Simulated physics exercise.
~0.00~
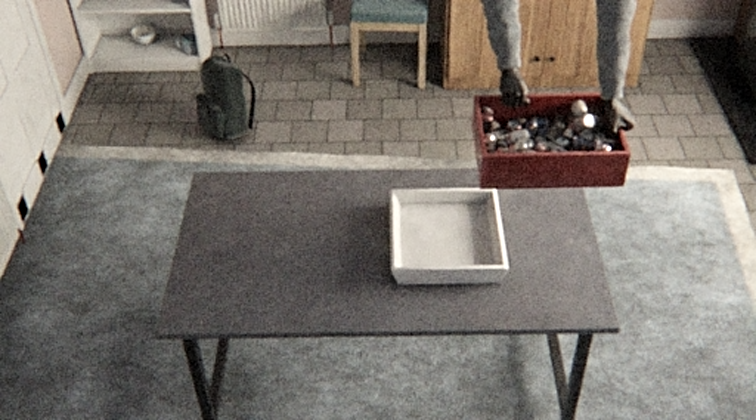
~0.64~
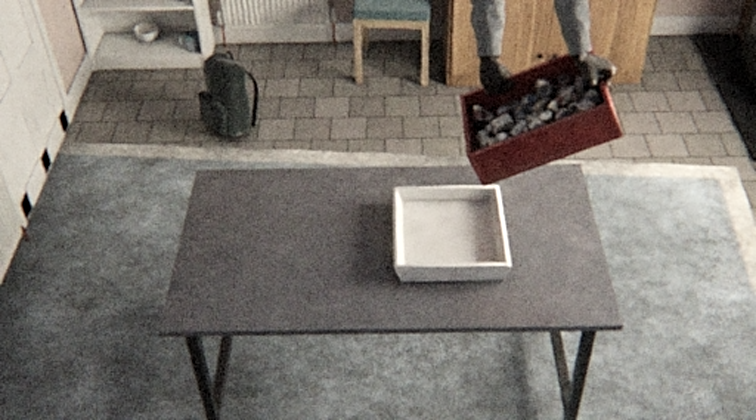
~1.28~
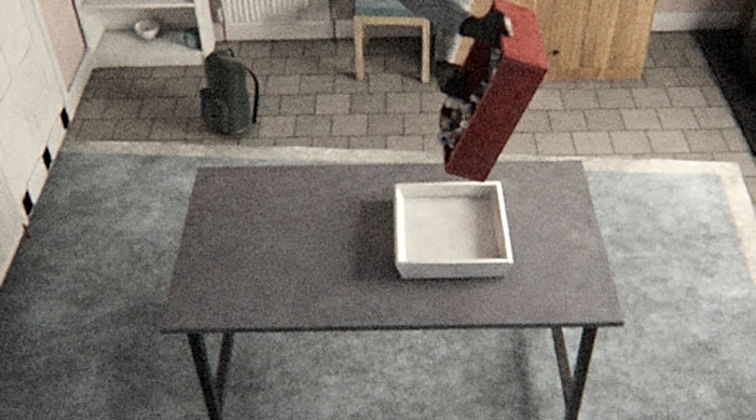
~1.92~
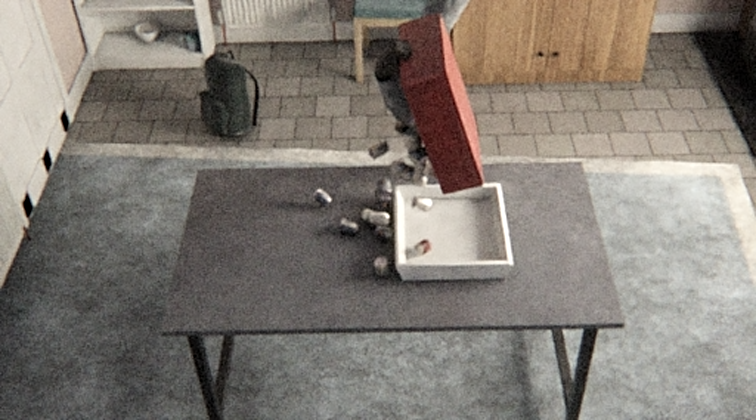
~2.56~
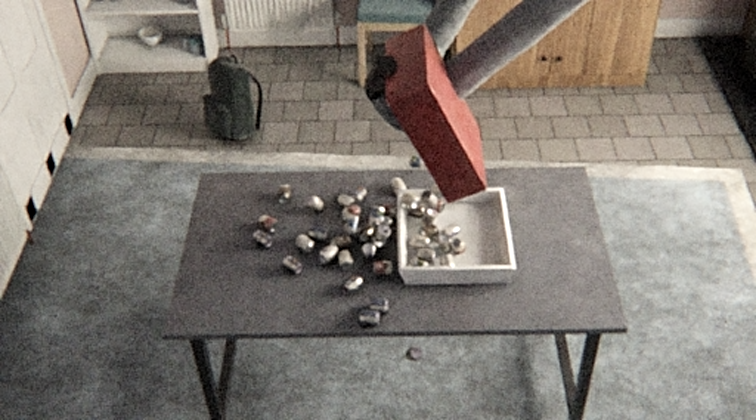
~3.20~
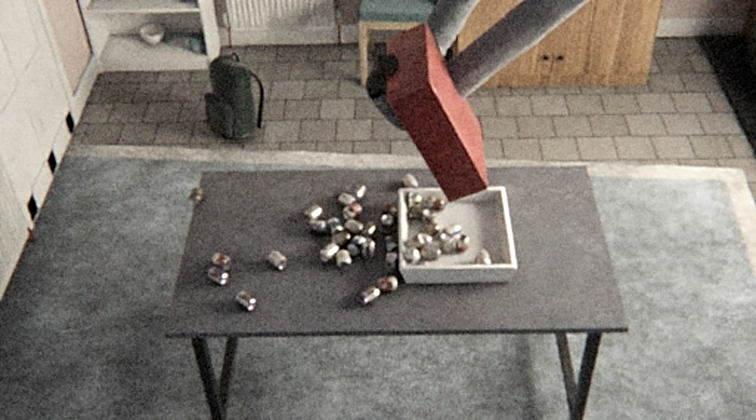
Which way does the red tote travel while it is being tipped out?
The red tote moves to the left as it is tipped over the white carton.
A red tote tips over a white carton, spilling most mini cans outside it.
